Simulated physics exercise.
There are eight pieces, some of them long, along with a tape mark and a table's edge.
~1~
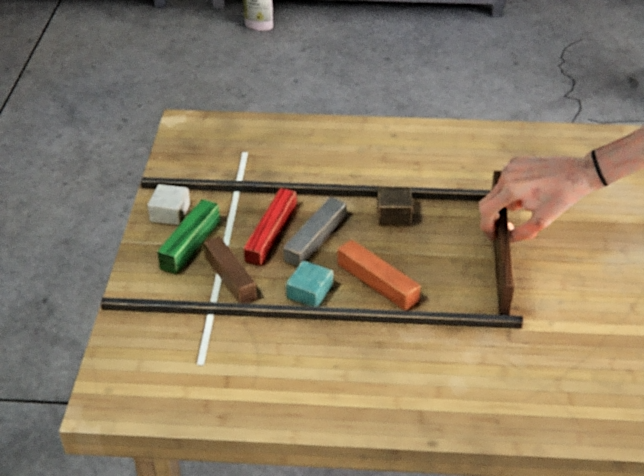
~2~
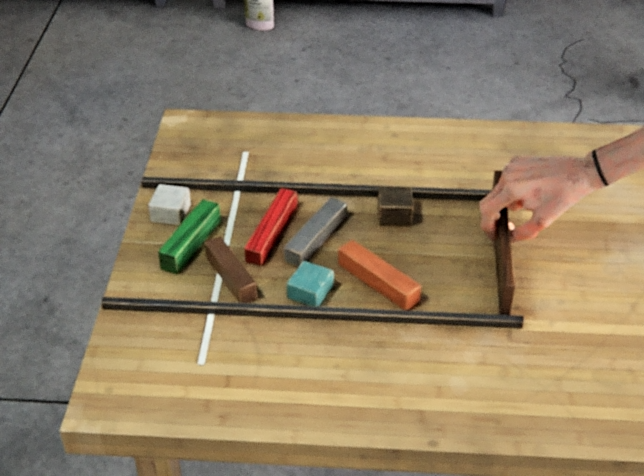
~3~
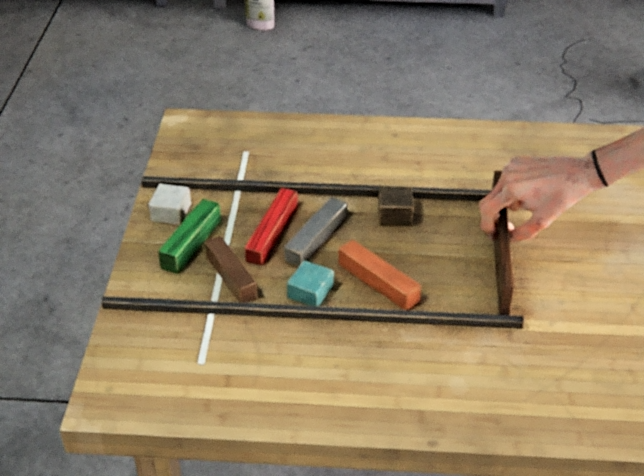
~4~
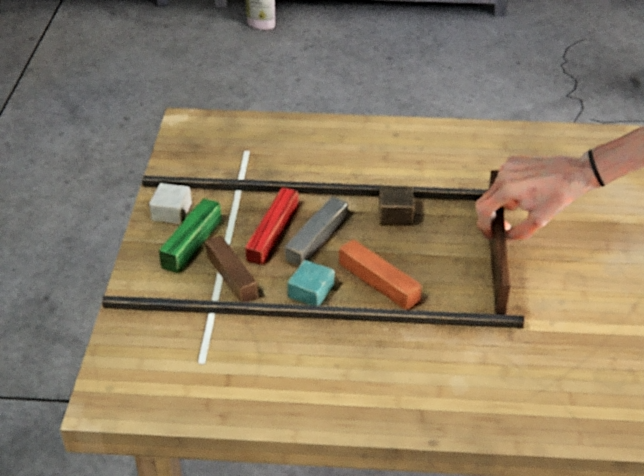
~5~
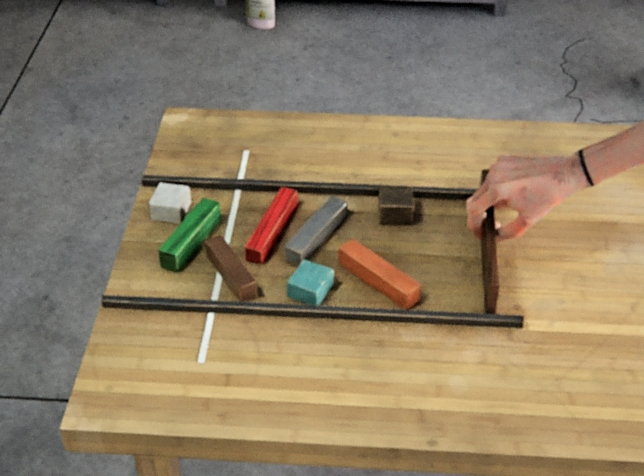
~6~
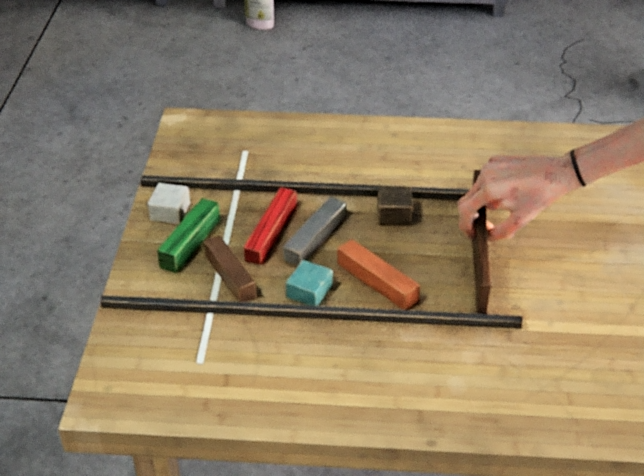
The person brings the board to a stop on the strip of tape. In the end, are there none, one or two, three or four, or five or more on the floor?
Lost: Nothing.
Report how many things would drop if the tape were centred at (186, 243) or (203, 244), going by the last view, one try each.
The counts: 2 and 2.
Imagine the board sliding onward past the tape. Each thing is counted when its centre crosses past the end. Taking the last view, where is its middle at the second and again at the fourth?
Pixels, in order: Around (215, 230), around (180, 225).
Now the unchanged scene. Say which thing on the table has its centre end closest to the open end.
White block.
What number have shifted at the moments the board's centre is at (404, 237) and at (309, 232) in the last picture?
Respectively 2 and 6.
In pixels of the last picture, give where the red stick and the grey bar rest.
The red stick at (170, 222), the grey bar at (189, 227).
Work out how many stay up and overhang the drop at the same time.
My count gives 2.
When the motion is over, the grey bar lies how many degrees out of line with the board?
It comes to around 10 degrees.
Soon after, none off yet; white block at rest near (169, 203); green stick at rest near (190, 234); brown bar at rest near (230, 269).
After that, none off yet; white block moving near (163, 202); green stick displaced a little near (170, 235); brown bar displaced a little near (186, 266).
In the end, the number that fall off is zero.
